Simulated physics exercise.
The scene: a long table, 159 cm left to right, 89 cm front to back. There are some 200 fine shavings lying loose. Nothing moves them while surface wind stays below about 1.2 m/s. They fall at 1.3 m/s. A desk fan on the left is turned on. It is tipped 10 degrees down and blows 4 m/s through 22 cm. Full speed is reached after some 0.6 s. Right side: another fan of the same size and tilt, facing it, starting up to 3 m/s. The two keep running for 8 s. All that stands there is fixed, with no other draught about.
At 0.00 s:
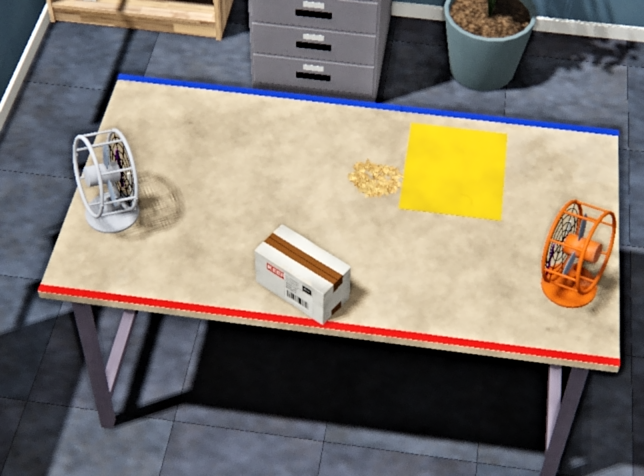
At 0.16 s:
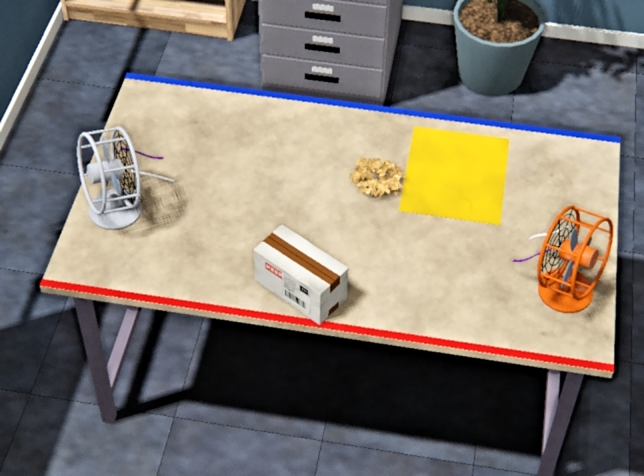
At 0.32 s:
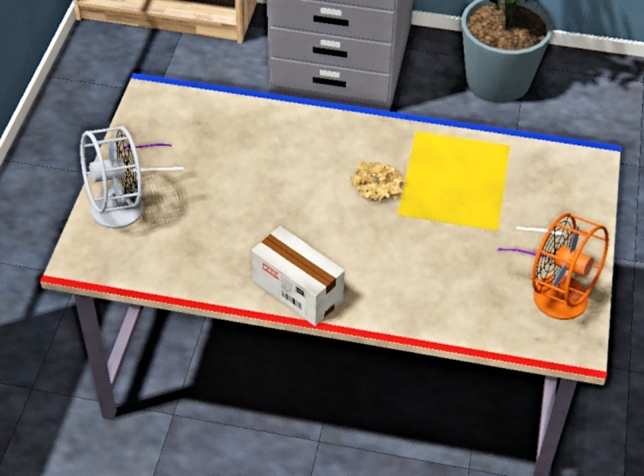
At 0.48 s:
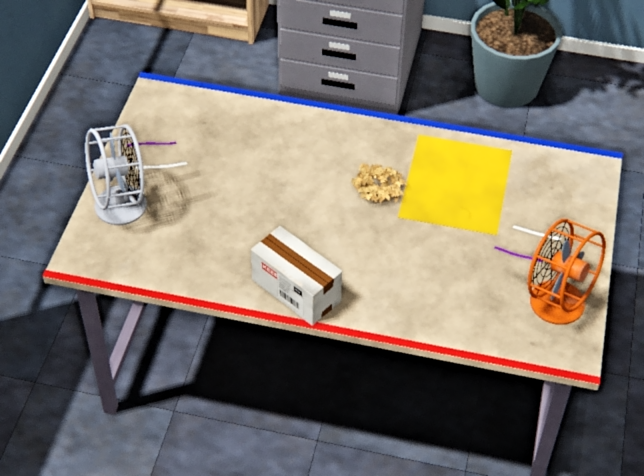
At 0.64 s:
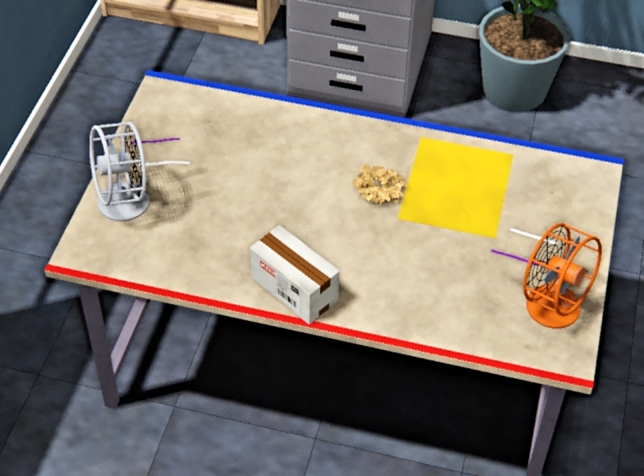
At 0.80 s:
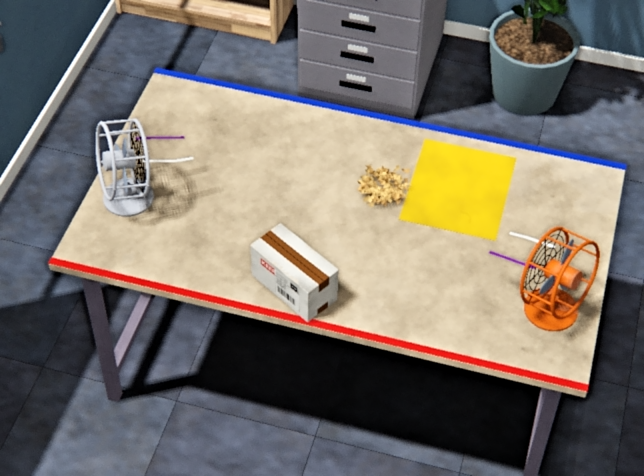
Two desk fans, one white and one orange, blowing ribbons inward across a long table while a pile of shavings barely stirs.
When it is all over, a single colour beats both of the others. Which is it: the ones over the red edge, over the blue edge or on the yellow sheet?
Blue.
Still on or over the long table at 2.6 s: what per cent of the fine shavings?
Near 5 %.
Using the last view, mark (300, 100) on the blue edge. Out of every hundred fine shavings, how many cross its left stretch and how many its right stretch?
0 % left, 100 % right.
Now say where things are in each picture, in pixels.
In the first picture, the middle of the fine shavings is near (376, 178), none has stirred yet, the mouth of the desk fan is at (105, 173) and that of the second one at (579, 247).
In the second picture, the middle of the fine shavings is near (376, 182), none has stirred yet, the blue edge is centred on (369, 105), the red edge is centred on (320, 328) and the yellow sheet is centred on (456, 174).
In the third picture, the middle of the fine shavings is near (375, 185), none has stirred yet and the top of a box is at (298, 260).
In the fourth picture, the middle of the fine shavings is near (377, 188) and none has stirred yet.
In the fifth picture, the middle of the fine shavings is near (377, 189) and none has stirred yet.
In the sixth picture, the middle of the fine shavings is near (382, 183), the farthest in sight from the desk fan is at (406, 171) and about 5 % have left their places.
After 1.6 s the count stands so, 72 % are over the blue edge, 0 % over the red edge and 0 % on the yellow sheet; the middle of those left on the top is near (368, 172).
After 2.6 s the count stands so, 94 % are over the blue edge, 0 % over the red edge and 0 % on the yellow sheet.
After 4.4 s the count stands so, 94 % are over the blue edge, 0 % over the red edge and 0 % on the yellow sheet.
After 8.0 s, at the end, 95 % are over the blue edge, 0 % over the red edge and 0 % on the yellow sheet.
